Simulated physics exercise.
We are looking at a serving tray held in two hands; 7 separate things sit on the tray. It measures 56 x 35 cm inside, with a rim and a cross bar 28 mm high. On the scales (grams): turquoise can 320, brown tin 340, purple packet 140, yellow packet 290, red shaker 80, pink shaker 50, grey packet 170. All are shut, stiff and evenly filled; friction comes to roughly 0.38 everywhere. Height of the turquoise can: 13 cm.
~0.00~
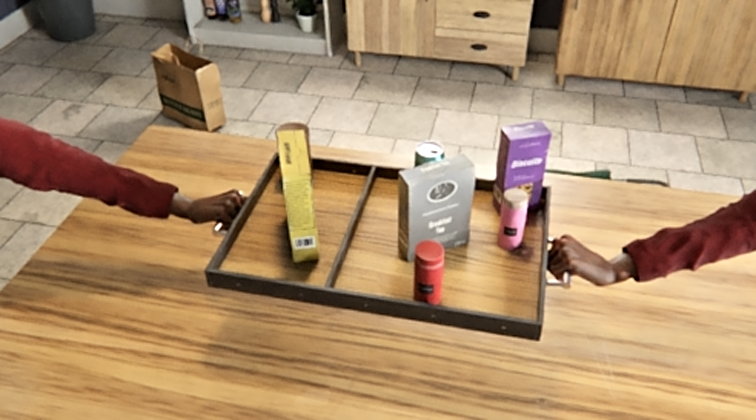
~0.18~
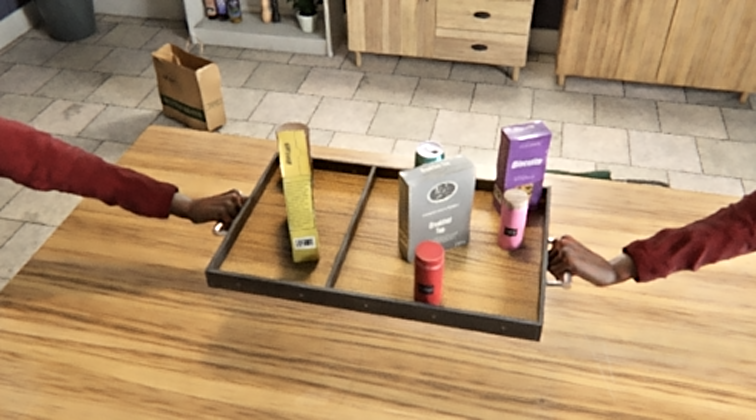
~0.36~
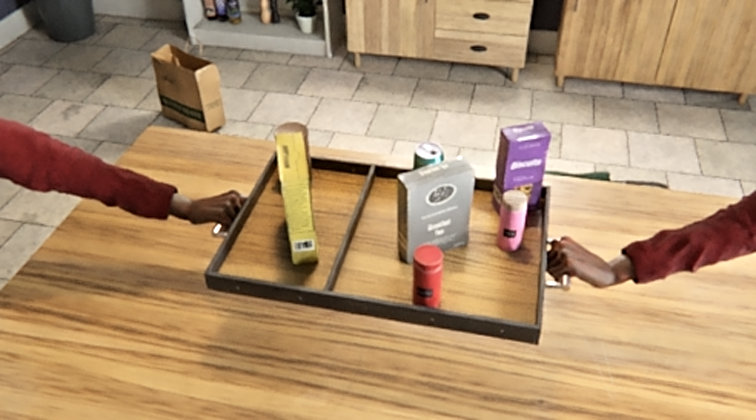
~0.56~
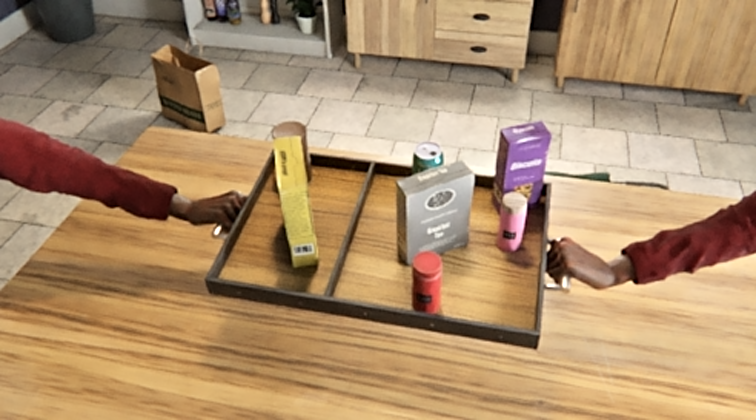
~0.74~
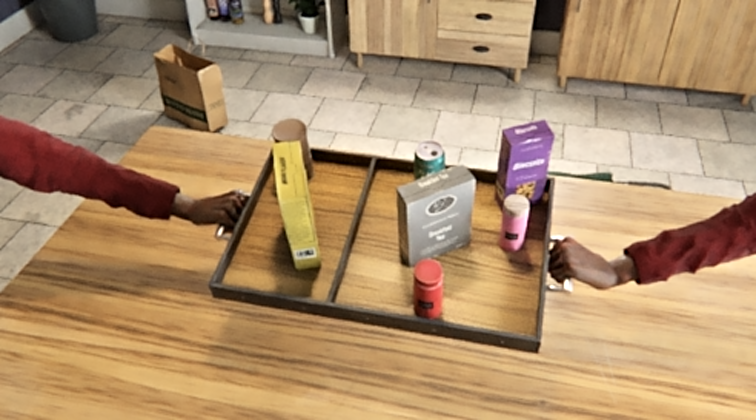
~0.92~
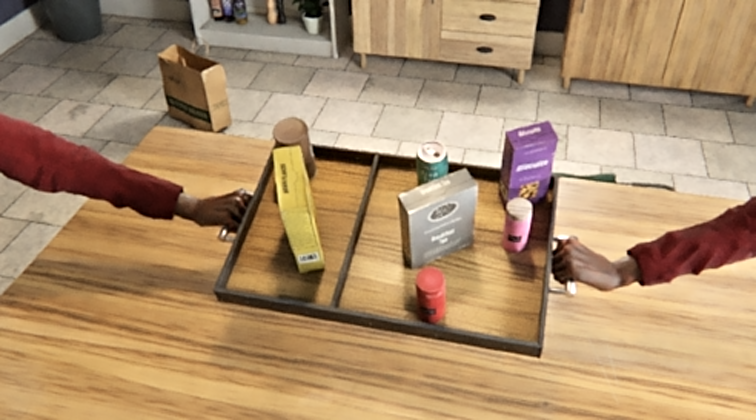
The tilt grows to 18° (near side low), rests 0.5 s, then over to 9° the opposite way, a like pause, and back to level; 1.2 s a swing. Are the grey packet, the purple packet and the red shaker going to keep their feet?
The grey packet falls over, the purple packet falls over, the red shaker falls over.
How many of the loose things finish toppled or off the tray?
That comes to 4.
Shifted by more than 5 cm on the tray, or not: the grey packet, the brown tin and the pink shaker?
The grey packet ends elsewhere; the brown tin stays put; the pink shaker gets shifted.
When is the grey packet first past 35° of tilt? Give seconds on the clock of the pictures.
At about 1.6 s.
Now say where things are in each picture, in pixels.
The first picture shows tray level; grey packet (435, 209); purple packet (520, 170); red shaker (428, 274).
The second picture shows tray level; yellow packet (299, 197); pink shaker (512, 220).
The third picture shows tilt 2°, near edge down.
The fourth picture shows tilt 5°, near edge down; yellow packet (297, 203); pink shaker (511, 223).
The fifth picture shows tilt 10°, near edge down.
The sixth picture shows tilt 14°, near edge down; grey packet (438, 221); purple packet (526, 168); red shaker (431, 296).
Around 1.62 s, tilt 18°, near edge down; purple packet on its side near (541, 237); grey packet tipped 35° against what carries it near (452, 248); red shaker tipped 3° against what carries it near (431, 301).
Around 2.02 s, tilt 16°, near edge down; red shaker now off the tray; purple packet on its side near (550, 284); grey packet on its side near (444, 304).
Around 2.72 s, tilt 6°, far edge down; purple packet now off the tray; grey packet on its side near (447, 273); pink shaker on its side.
Finally (5.1 s), off the tray and tipped over, purple packet and red shaker; on their side or leaning hard on the tray, pink shaker and grey packet; the other 3 still in place (within 5 cm). In the last view, grey packet near (435, 272), purple packet near (567, 347).
